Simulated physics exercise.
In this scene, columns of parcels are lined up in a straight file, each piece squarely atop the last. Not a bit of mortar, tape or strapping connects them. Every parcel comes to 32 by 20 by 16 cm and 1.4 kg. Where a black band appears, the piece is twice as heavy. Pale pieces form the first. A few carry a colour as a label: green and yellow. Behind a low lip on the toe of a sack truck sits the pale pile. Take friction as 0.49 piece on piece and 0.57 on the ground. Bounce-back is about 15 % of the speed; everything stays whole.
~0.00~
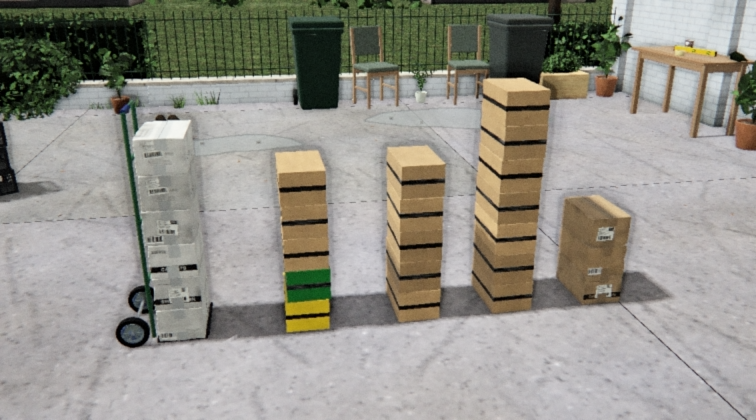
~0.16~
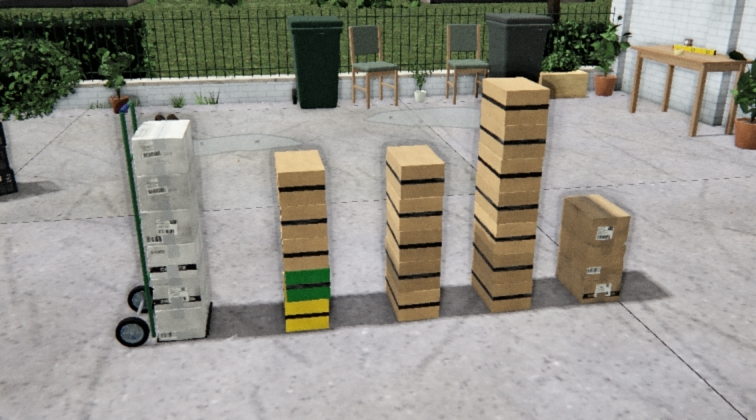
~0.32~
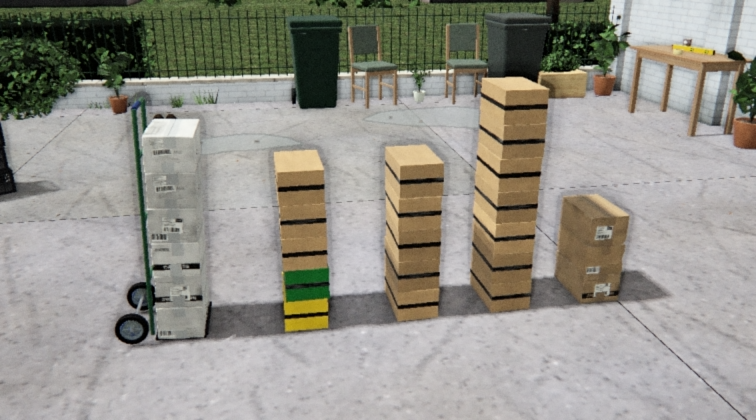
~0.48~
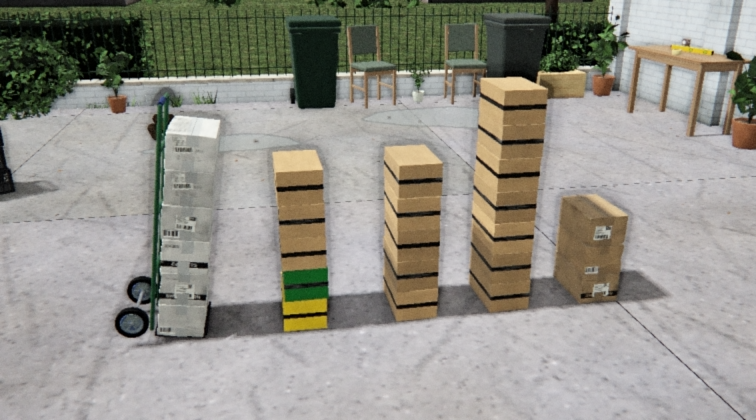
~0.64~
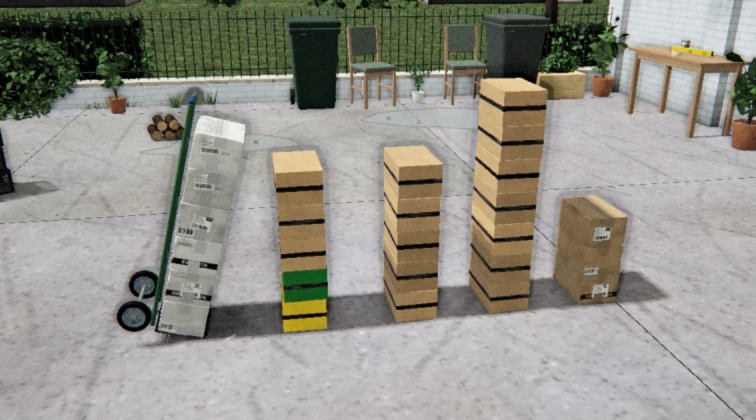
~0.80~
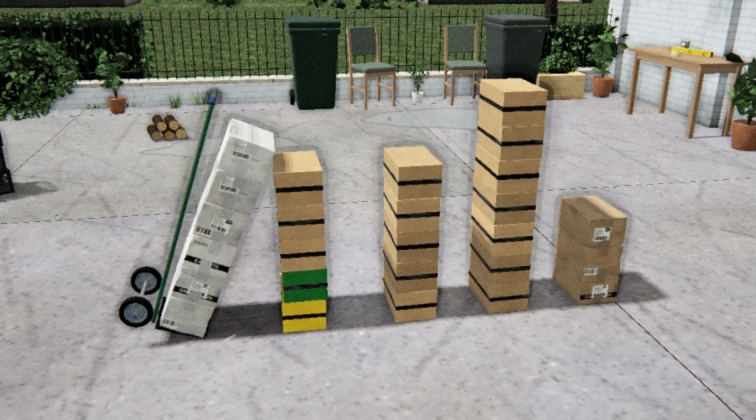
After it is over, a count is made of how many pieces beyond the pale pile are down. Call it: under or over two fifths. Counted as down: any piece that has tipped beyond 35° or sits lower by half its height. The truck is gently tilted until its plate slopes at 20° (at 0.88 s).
Under.
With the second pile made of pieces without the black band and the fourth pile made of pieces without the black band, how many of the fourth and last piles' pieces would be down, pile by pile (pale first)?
Fourth 7, last 2.
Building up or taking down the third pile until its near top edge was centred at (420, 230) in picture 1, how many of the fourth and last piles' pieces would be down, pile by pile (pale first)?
Fourth 0, last 0.
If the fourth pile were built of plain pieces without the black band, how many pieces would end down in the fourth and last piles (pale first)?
In that case fourth 0, last 0.
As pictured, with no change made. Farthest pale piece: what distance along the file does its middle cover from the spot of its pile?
Roughly 45 cm along.
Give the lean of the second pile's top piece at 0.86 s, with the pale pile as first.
I'd put it close to 0° from upright.
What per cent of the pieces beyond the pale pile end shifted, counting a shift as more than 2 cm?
I get 5 %.
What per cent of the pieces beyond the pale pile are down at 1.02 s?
It's 0 percent at that point.
After 0.86 s, 0 of the pale pile down; none of the 20 other parcels down.
After 1.02 s, 0 of the pale pile down; none of the 20 other parcels down, 1 disturbed.
In the end (1.9 s), 0 of the pale pile down; none of the 20 other parcels down, 1 disturbed; green parcel unmoved; yellow parcel unmoved. That is 0 per cent. From the last view, middles, green parcel near (303, 271), yellow parcel near (302, 300).
